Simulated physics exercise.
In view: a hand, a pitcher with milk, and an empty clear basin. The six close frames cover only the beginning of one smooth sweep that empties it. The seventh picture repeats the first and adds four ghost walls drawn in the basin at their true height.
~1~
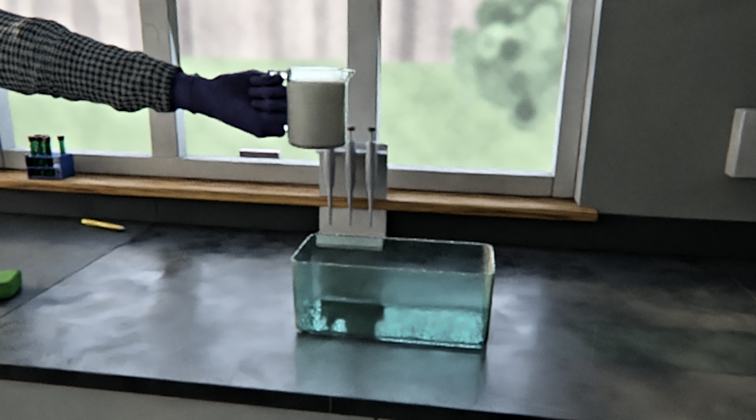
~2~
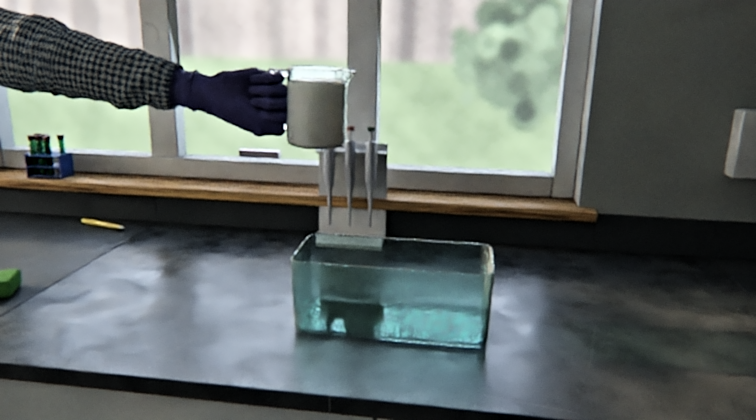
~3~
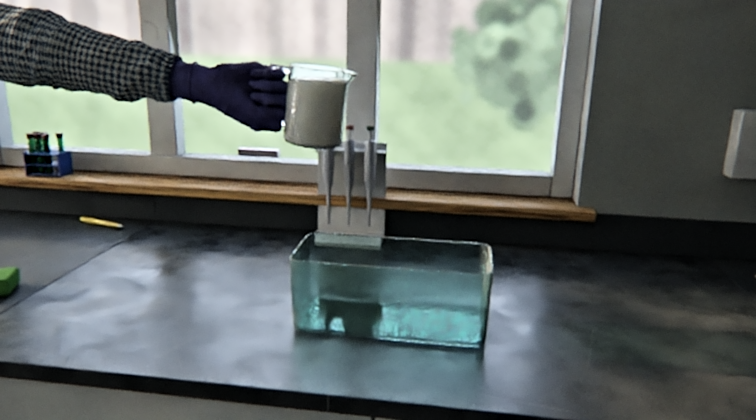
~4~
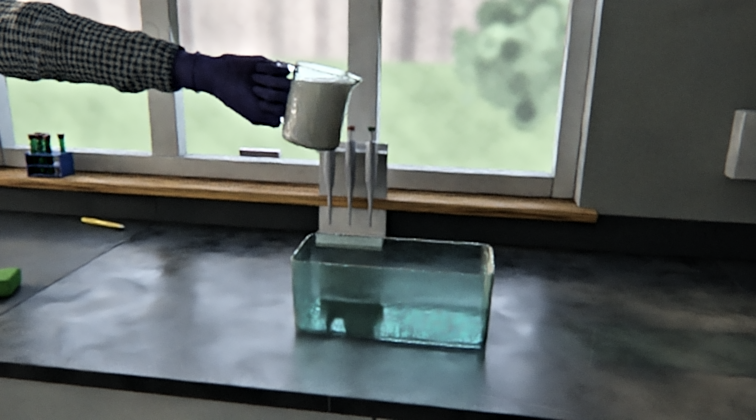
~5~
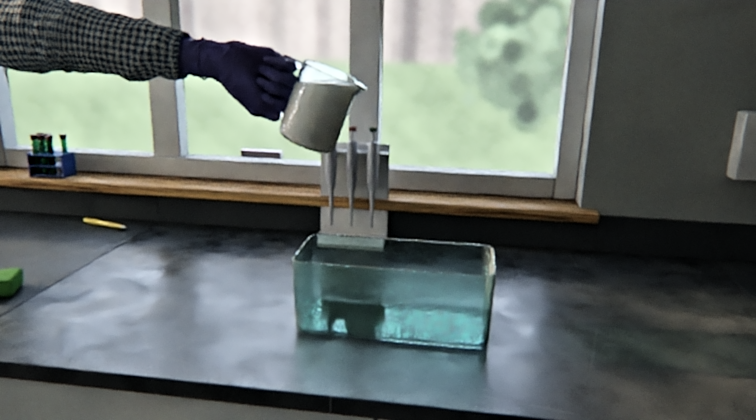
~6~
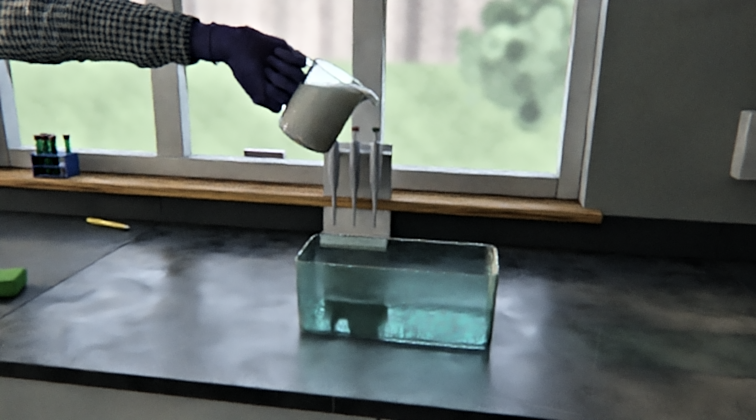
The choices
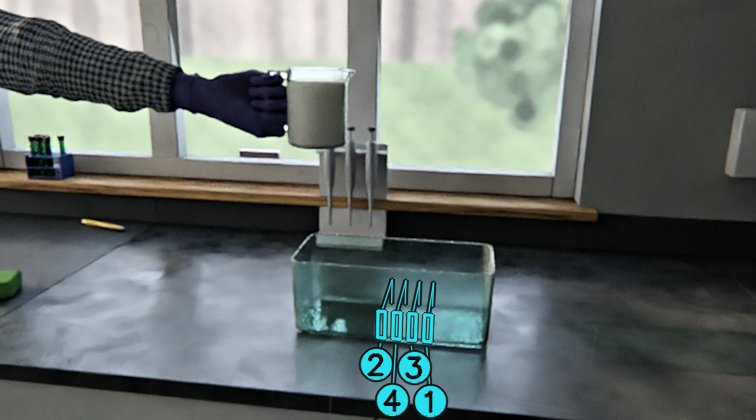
A gloved hand holds a pitcher of milk above a clear basin and gradually tilts it right.
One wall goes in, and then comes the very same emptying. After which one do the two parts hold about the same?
3.
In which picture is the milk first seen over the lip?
Picture 6.
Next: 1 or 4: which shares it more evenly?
Here it is position 4.
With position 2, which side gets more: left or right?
More ends on the right.
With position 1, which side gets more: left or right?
The left side.
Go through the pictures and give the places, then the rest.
The first frame shows upright, lip at (354, 71); basin from (295, 329) to (488, 346); nothing has left yet.
The second frame shows upright, lip at (354, 72); nothing has left yet.
The third frame shows tipped about 6°, lip at (356, 74); nothing has left yet.
The fourth frame shows tipped about 12°, lip at (361, 80); nothing has left yet.
The fifth frame shows tipped about 21°, lip at (366, 88); nothing has left yet.
The sixth frame shows tipped about 31°, lip at (371, 97); milk is over the lip, down to (375, 103).
On the marked copy, 1 at (426, 347); 2 at (380, 343); 3 at (411, 345); 4 at (395, 344).
With 1, about 89 % ends left of the wall and 6 % right of it; 5 % is lost outside.
With 2, about 6 % ends left of the wall and 92 % right of it.
With 3, about 48 % ends left of the wall and 50 % right of it.
With 4, about 22 % ends left of the wall and 77 % right of it.
